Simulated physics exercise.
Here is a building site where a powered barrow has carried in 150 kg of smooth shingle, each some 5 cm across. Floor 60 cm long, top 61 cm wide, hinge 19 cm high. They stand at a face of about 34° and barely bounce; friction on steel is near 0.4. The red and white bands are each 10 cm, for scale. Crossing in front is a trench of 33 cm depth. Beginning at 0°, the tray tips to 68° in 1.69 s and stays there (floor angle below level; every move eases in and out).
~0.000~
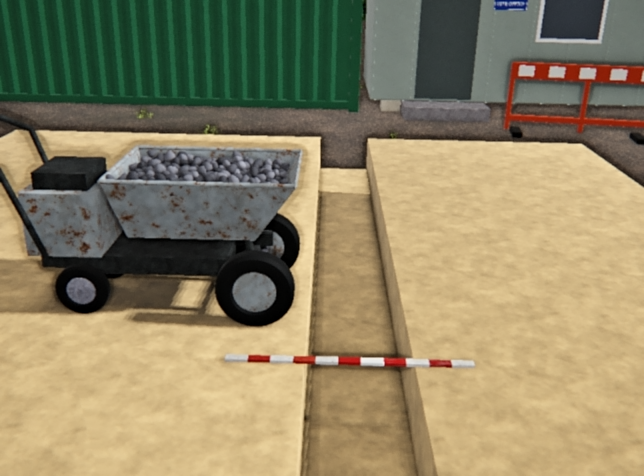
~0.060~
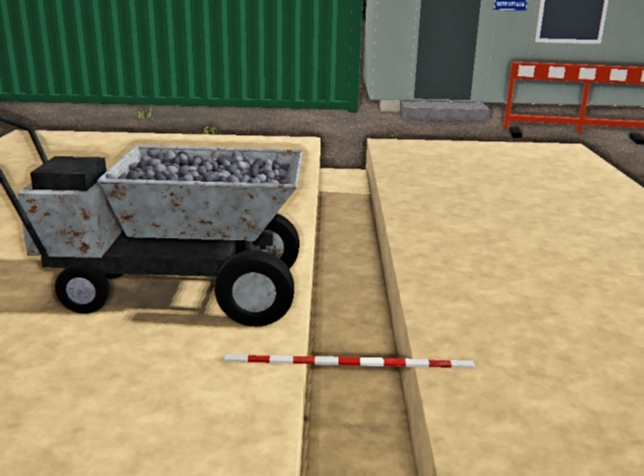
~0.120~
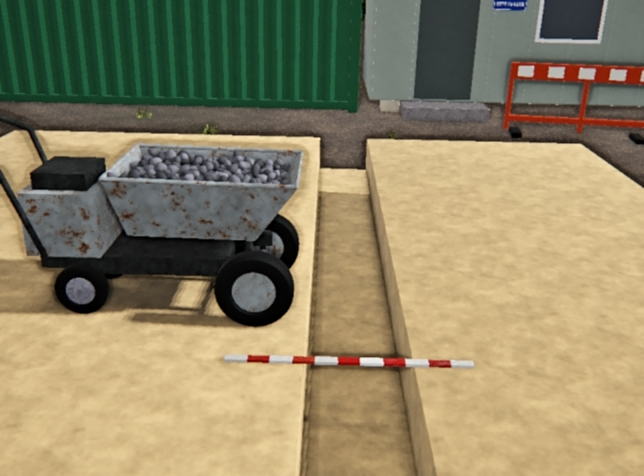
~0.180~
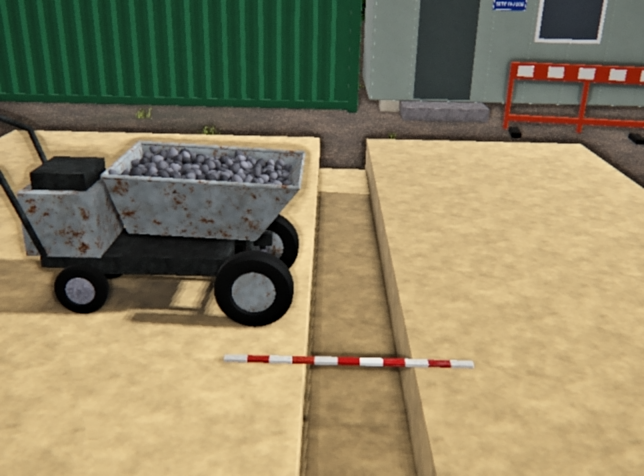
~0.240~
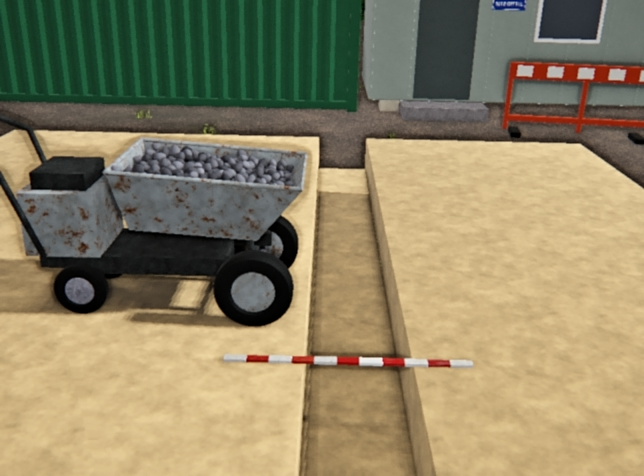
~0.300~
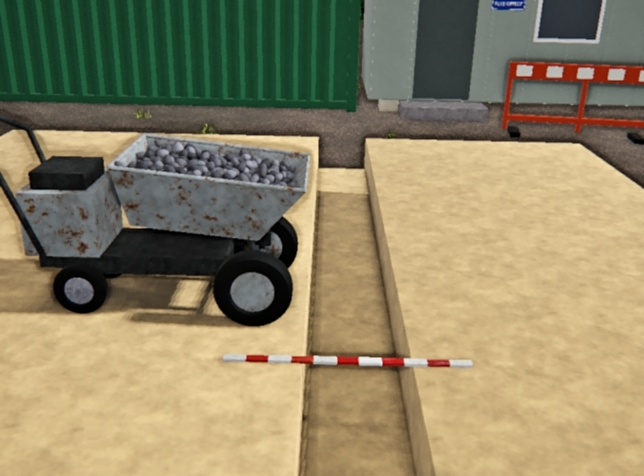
A rusty grey powered barrow loaded with smooth stones stood still beside a trench with a striped pole across it, and then its tray slowly tilted a little toward the right.
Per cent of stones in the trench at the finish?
About 56 %.
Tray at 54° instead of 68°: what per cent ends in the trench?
It comes out at about 40 percent.
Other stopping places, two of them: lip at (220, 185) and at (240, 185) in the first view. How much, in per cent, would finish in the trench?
The first gives about 100 percent and the second about 100 percent.
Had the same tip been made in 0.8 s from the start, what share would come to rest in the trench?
It'd be some 45 per cent.
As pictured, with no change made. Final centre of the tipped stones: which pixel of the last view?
Their centre sits close to (393, 334).
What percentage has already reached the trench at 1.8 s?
By that moment, roughly 20 per cent of the load.
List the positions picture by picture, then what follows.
In the first picture, lip at (296, 187), floor tilted 0°, highest stones at (196, 163).
In the second picture, lip at (296, 187), floor tilted 0°, highest stones at (196, 163); the stones move at 0.1 m/s on average.
In the third picture, lip at (297, 188), floor tilted 1°, highest stones at (191, 161); the stones move at 0.1 m/s on average.
In the fourth picture, the tray is at 2°, its lip at (299, 189); the top of the load is at (176, 158); the stones move at 0.2 m/s on average.
In the fifth picture, the tray is at 4°, its lip at (302, 190); the top of the load is at (170, 155); the stones move at 0.3 m/s on average.
In the sixth picture, the tray is at 6°, its lip at (305, 191); the top of the load is at (173, 152); the stones move at 0.3 m/s on average.
After 1.3 s the floor is at 58°; 98 % in the tray, 2 % in the trench; the foremost stones are at (387, 260).
After 1.8 s the floor is at 68°; 49 % in the tray, 20 % in the trench, 31 % past the trench; the foremost stones are at (503, 299).
After 2.1 s the floor is at 68°; 24 % in the tray, 31 % in the trench, 44 % past the trench; the foremost stones are at (572, 310).
After 4.1 s the floor is at 68°; 0 % in the tray, 56 % in the trench, 44 % past the trench; the foremost stones are at (611, 312).
